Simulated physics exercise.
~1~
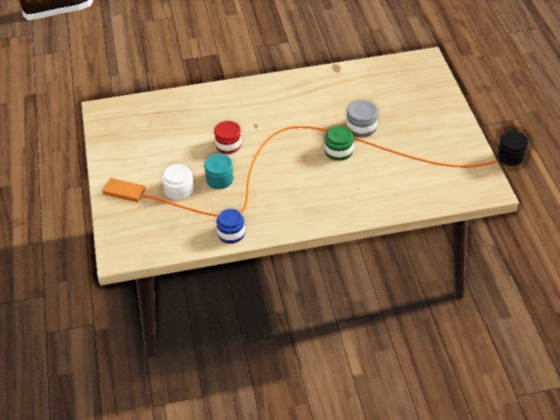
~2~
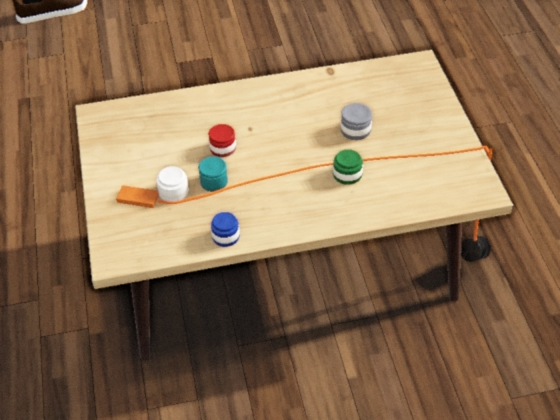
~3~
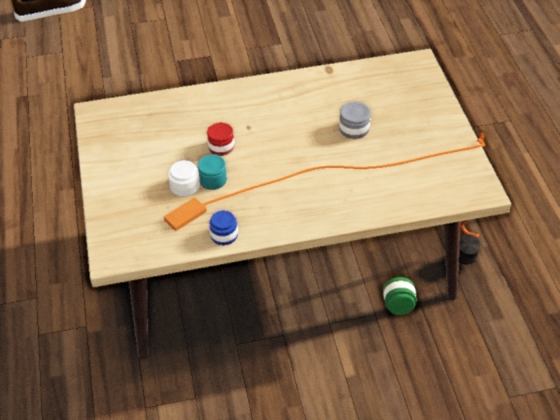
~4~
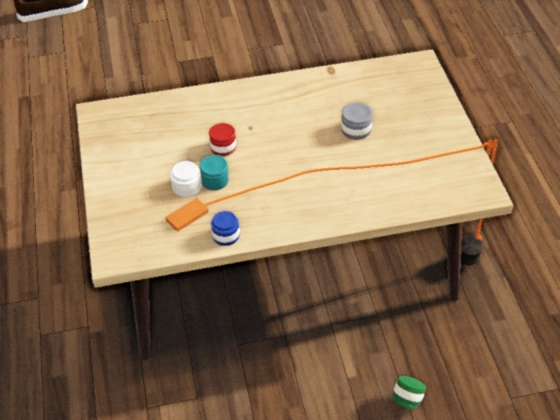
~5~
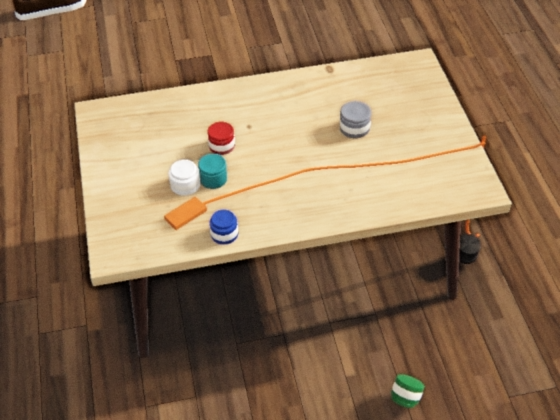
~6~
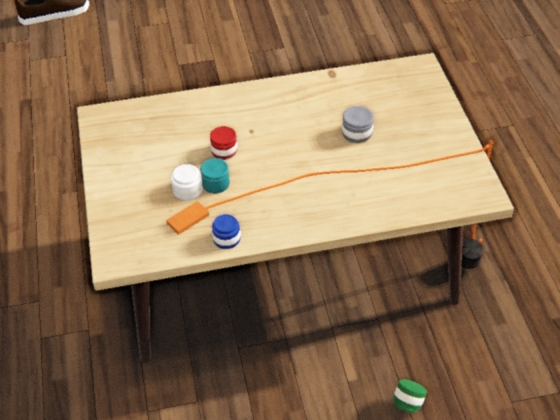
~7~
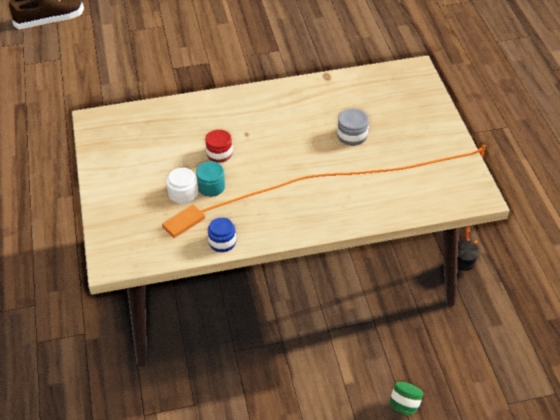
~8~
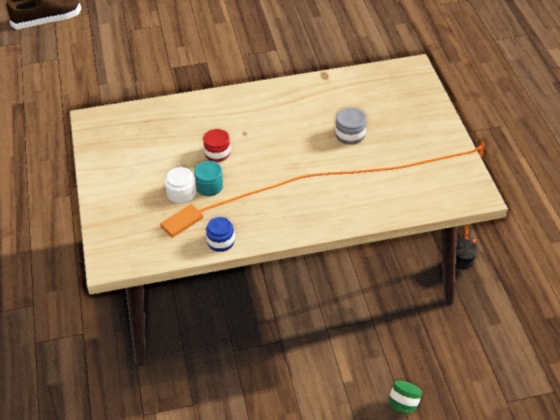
A black speaker, tied by a winding orange cable to an orange phone at the left of a pale wooden table, drops off the right edge, seen from above by a slightly swaying camera over a wood floor. Red, white, teal and blue containers stand on the left, with green and grey ones toward the right. The cable pulls straight, pushing the green jar toward the near edge as the phone slides right. The green jar falls to the floor, while the white jar shifts slightly beside the teal tub. The green jar comes to rest on the floor in front, the speaker stays below the right edge, and the phone remains on the table.
